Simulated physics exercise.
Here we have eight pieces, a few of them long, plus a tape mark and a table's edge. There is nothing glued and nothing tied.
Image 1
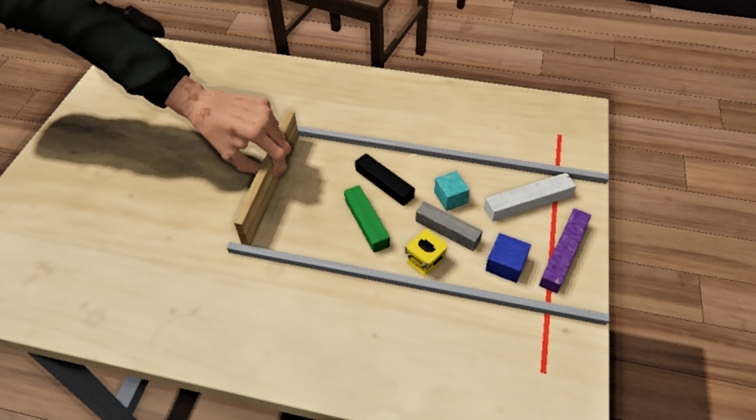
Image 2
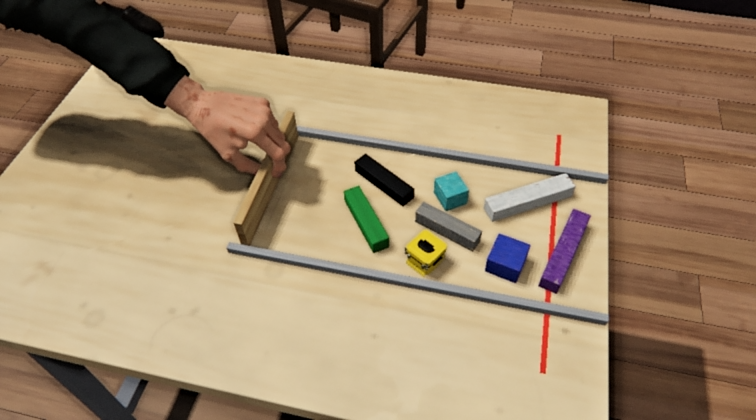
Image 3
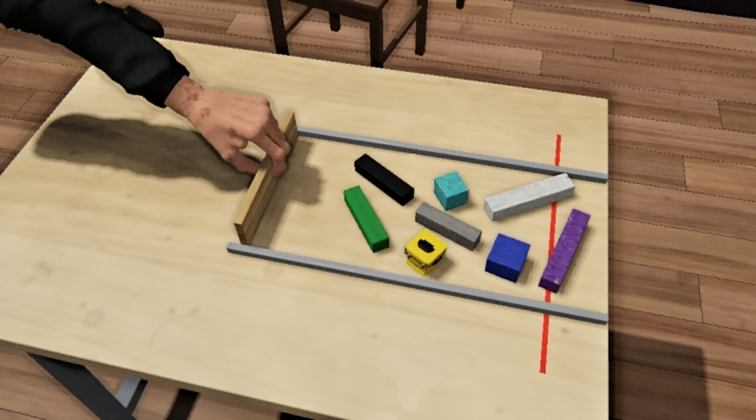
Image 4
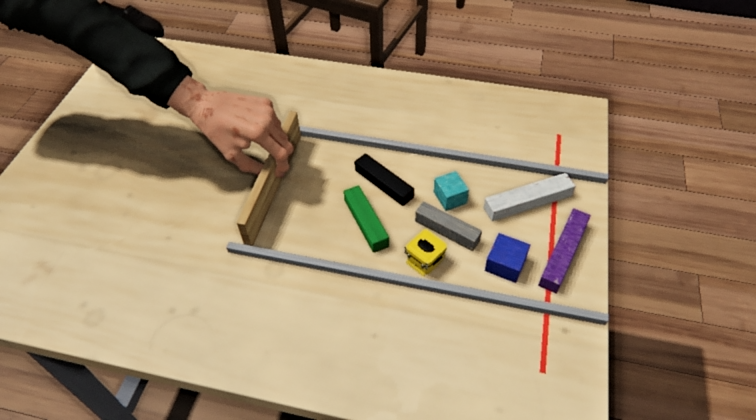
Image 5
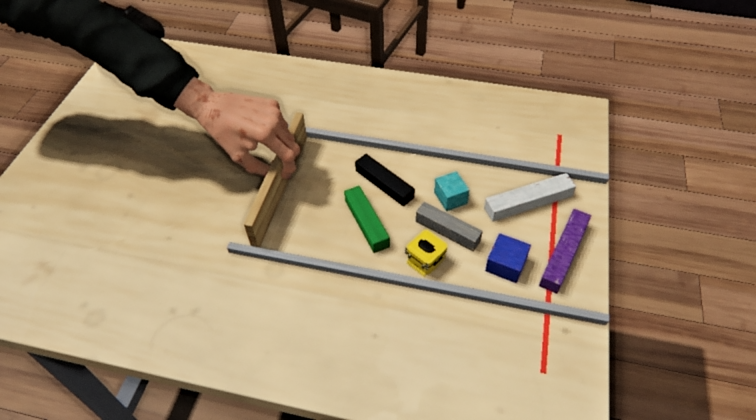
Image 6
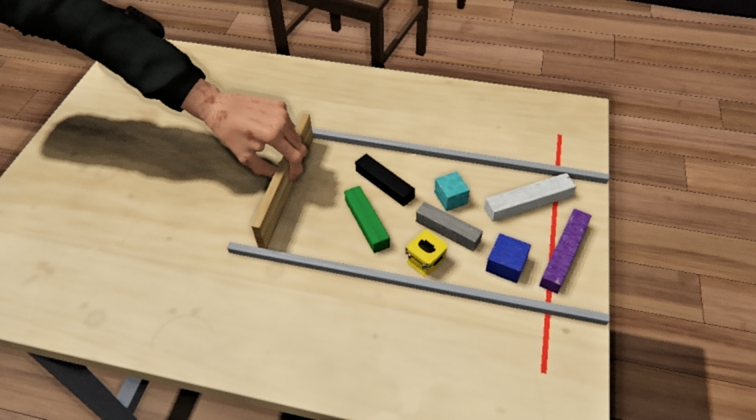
A hand holding a wooden board upright between two grey rails stays nearly still at first, then slides it slightly to the right across the table. The black, green, turquoise, grey, yellow, white, blue and purple pieces stay put, with the board still short of them and the purple bar lying over the red line.
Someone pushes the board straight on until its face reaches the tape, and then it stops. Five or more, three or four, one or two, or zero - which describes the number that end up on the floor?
The board is going to sweep off three, or four.
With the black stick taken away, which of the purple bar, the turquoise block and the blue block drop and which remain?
Outcome for the purple bar: It drops; for the turquoise block: It stays; for the blue block: It drops.
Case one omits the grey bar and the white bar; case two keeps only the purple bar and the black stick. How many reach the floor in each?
In order, the numbers are 2 and 1.
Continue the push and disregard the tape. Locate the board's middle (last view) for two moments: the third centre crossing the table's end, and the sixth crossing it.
At (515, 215) for the third, at (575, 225) for the sixth.
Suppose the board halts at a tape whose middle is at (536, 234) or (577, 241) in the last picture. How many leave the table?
Try by try, 3 and 6.
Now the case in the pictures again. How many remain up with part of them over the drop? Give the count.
Count: 2.
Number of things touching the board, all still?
The count in contact is 2.
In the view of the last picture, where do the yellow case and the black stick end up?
The yellow case settles near (588, 283); as for the black stick, near (576, 211).
Soon after, none off yet; purple bar at rest near (566, 250); white bar at rest near (530, 197); blue block at rest near (508, 258).
After that, none off yet; purple bar moving near (573, 252); white bar displaced a little near (547, 197); blue block displaced about its own width near (536, 268).
And then, none off yet; purple bar tilting a little near (620, 262); white bar displaced about its own width near (612, 198); blue block displaced well along near (609, 291).
In the end, the number that fall off is three or four; gone, blue block, white bar and purple bar.
